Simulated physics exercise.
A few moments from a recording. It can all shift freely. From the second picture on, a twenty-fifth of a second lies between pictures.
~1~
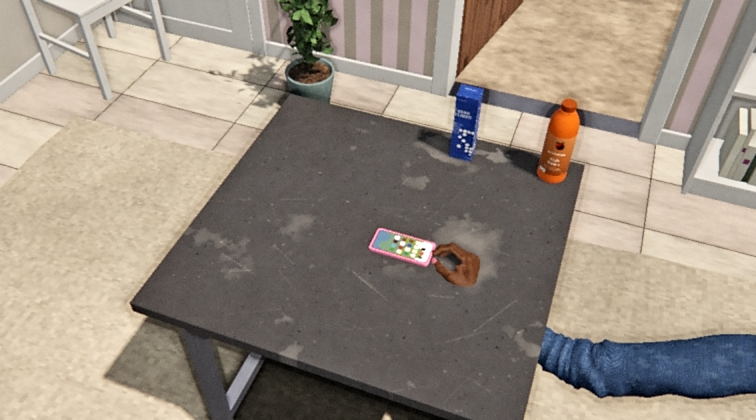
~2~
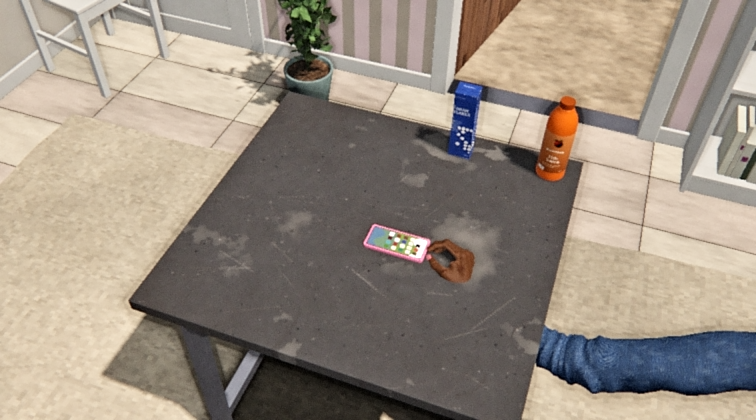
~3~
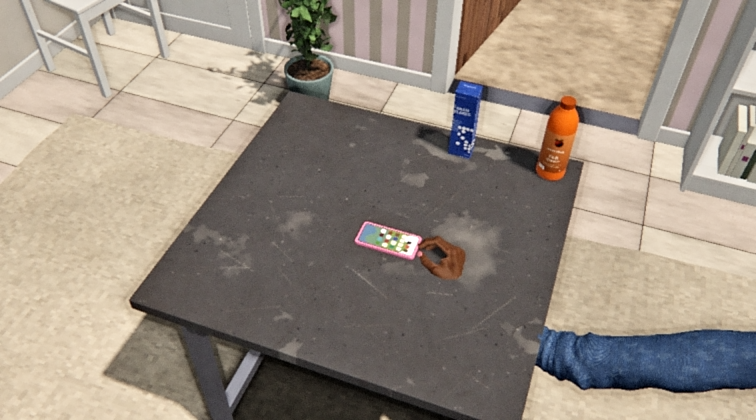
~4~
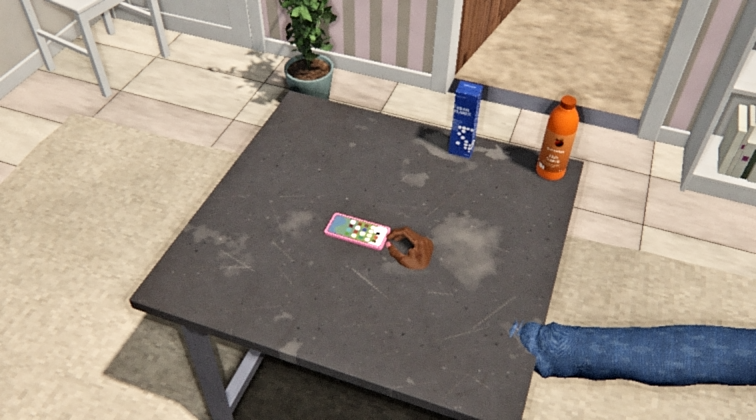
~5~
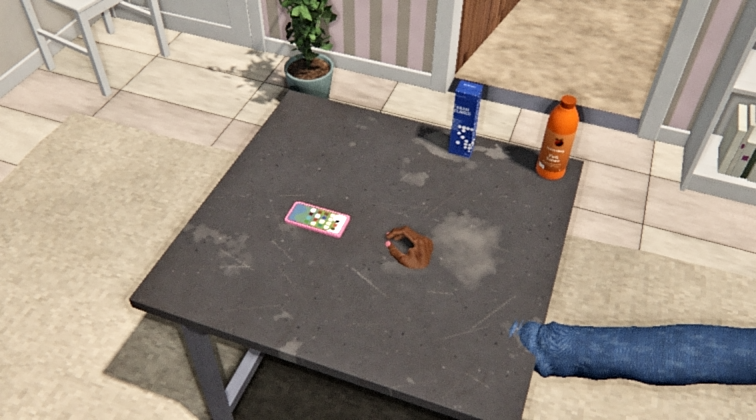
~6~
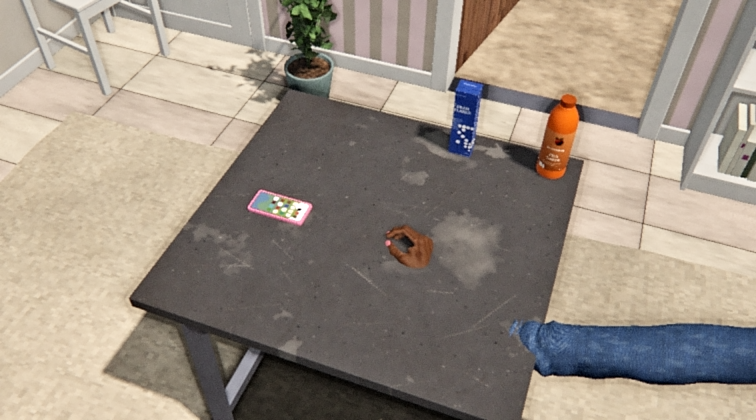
A pink phone is pushed slowly leftward across a dark, worn table by a brown hand, then slides on alone toward the left side while the hand stays near the middle; a blue carton and orange bottle stand still.
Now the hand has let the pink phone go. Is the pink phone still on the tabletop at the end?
It is going to finish off the table.
Then, 0.20 s later than the last frame, pink phone now off the table.
Then, 0.30 s later than the last frame, things are still on the move.
Then, 0.50 s later than the last frame, as before.
When it is over, off the table, pink phone.
